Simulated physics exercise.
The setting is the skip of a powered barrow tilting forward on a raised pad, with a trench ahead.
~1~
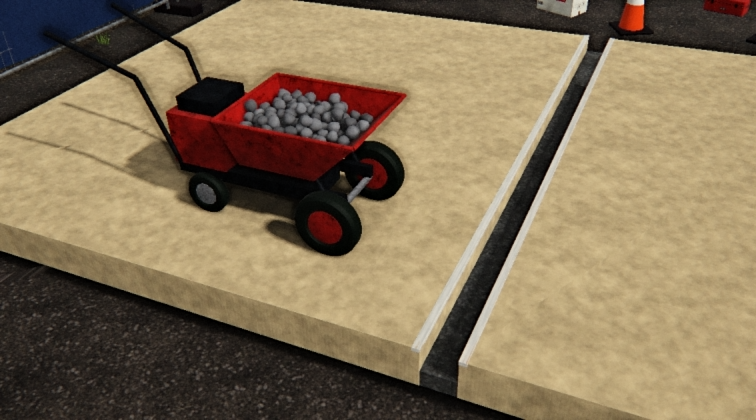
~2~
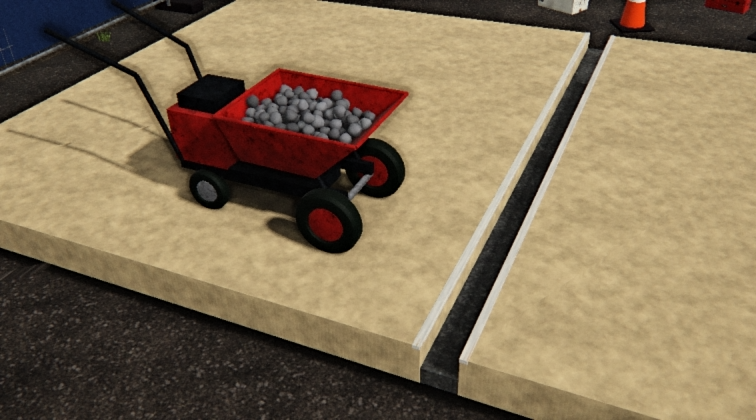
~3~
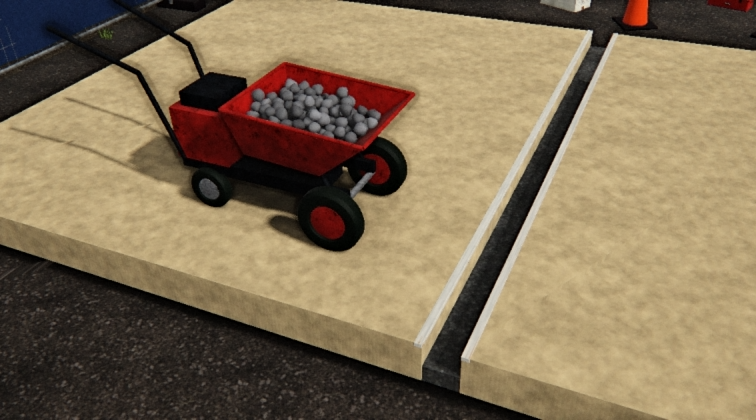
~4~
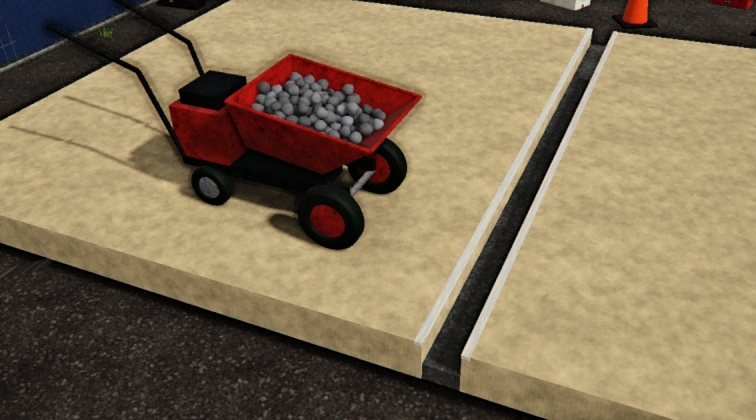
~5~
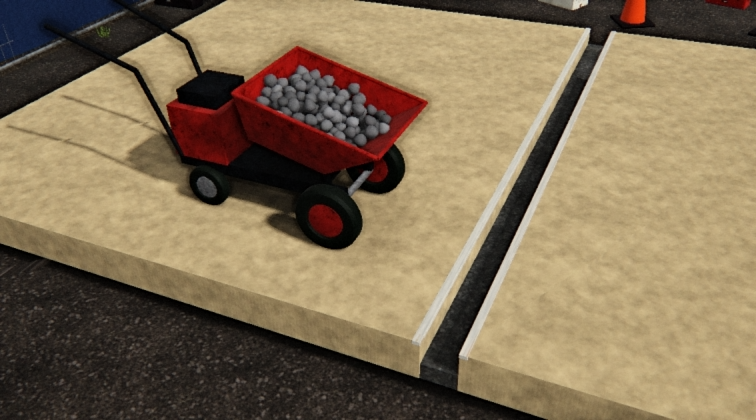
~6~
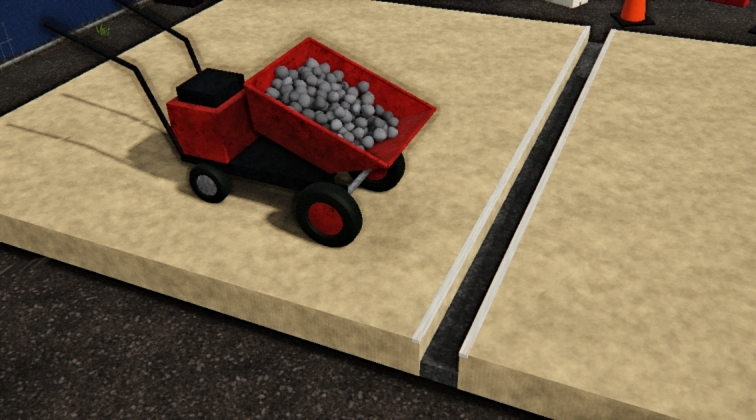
We see a red powered barrow loaded with round grey cobbles standing on a raised tan pad, a narrow trench to its right. Its skip tilts gradually forward, the rear rising and the cobbles tilting with it, while the wheels stay still.
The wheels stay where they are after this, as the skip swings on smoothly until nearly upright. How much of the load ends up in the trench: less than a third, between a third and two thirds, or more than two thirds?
Between one third and two-thirds.
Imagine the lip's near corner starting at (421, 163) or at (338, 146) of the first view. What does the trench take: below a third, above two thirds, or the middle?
At spot one the answer is under a third, and at spot two it is between a third and two thirds.
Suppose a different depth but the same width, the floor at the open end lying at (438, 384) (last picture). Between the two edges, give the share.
It works out to some 60 percent.
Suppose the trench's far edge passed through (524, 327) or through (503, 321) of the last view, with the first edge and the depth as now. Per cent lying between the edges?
Respectively, 80 % and 70 %.
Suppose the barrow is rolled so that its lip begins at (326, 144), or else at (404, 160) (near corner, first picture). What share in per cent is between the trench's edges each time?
First try: Some 40 %; second try: 30 %.
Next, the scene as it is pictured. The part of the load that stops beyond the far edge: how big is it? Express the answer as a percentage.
20 %.
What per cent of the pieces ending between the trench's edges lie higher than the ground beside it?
Estimate: Close to 30 in a hundred.
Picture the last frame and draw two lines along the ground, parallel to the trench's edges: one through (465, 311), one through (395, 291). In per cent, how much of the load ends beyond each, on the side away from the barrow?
Estimate, first then second: 40 %, 90 %.
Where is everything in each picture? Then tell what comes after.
The first picture shows lip of the skip (353, 149), level; top of the load (290, 114), round cobbles; first edge of the trench (436, 311); far edge (481, 324), the trench under half as wide as the skip, and about as deep as wide.
The second picture shows lip of the skip (356, 148), tipped barely; top of the load (292, 110).
The third picture shows lip of the skip (363, 149), tipped barely; top of the load (289, 106).
The fourth picture shows lip of the skip (370, 152), tipped a little; top of the load (295, 99).
The fifth picture shows lip of the skip (377, 159), tipped clearly; top of the load (290, 92).
The sixth picture shows lip of the skip (387, 166), tipped clearly; top of the load (300, 86); first edge of the trench (436, 302); far edge (481, 315).
Just after the last frame, skip tipped steeply; every one in the skip.
A moment on, skip tipped right over; roughly a quarter in the skip; roughly a quarter short of the trench; roughly a third in or heaped over the trench; about a tenth beyond it; just a few falling.
Further on, skip tipped right over; about a tenth in the skip; roughly a quarter short of the trench; roughly half in or heaped over the trench; roughly a quarter beyond it.
When it is over, skip tipped right over; about a tenth in the skip; roughly a quarter short of the trench; roughly half in or heaped over the trench; roughly a quarter beyond it.
